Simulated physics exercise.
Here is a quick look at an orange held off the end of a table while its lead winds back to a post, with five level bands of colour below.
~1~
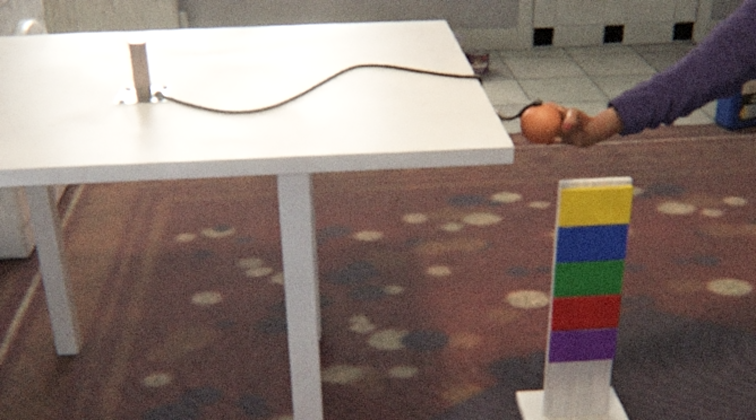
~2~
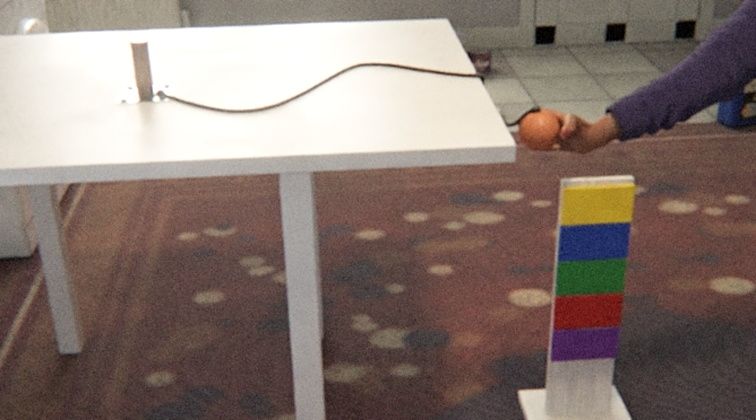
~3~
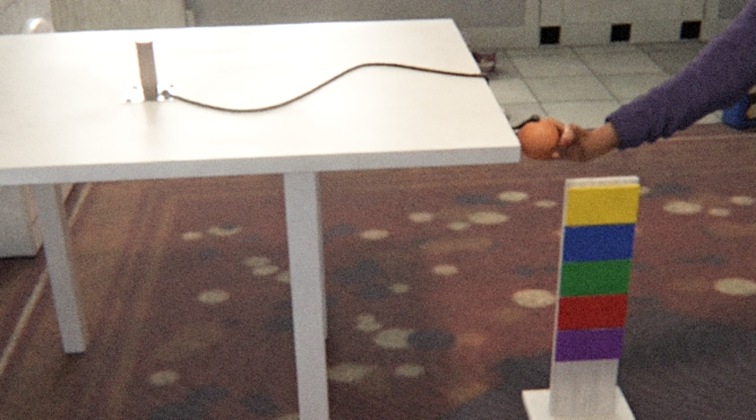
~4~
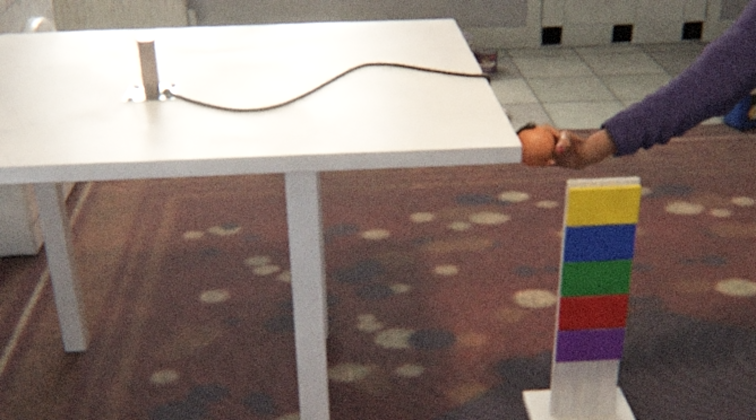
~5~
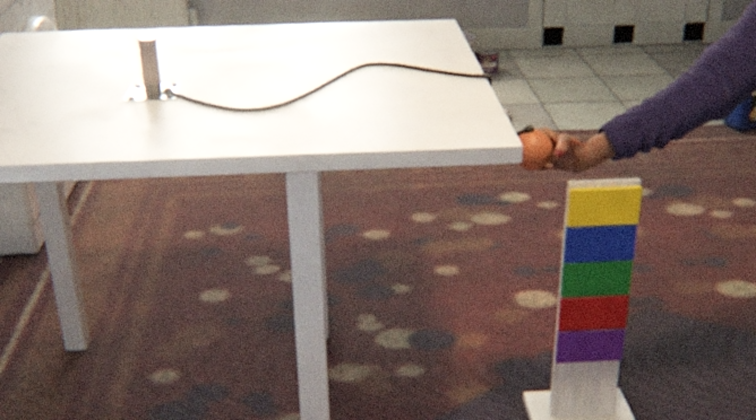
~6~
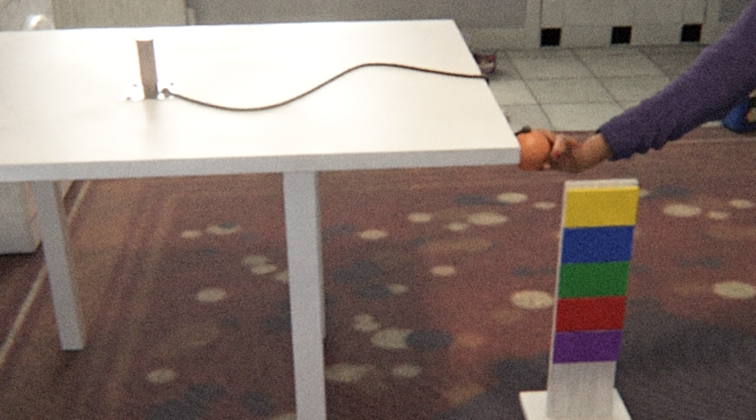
At the end of a white table, a hand in a purple sleeve holds an orange on a dark cord running back to a small post, lowering it slightly toward the table edge above a stand with five coloured bands.
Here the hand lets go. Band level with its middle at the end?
Green band.
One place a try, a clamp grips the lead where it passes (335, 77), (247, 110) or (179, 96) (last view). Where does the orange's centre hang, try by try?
For the three tries you'd see (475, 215), (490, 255) and (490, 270).
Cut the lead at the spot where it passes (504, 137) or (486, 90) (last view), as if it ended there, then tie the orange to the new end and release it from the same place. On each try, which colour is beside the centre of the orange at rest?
Results, first to last: Blue; yellow.
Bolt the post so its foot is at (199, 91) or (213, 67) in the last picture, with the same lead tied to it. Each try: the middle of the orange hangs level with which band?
The first case gives red, the second gives red.
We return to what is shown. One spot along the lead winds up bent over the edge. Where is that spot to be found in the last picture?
In the last picture it is at roughly (397, 66).
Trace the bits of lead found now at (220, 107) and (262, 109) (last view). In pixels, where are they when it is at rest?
Around (247, 89); the other one around (289, 88).
Soon after, orange near (444, 261); level with blue.
Then, orange near (499, 278); level with green.
At rest, orange near (489, 279); level with green. Its centre hangs level with the green band.
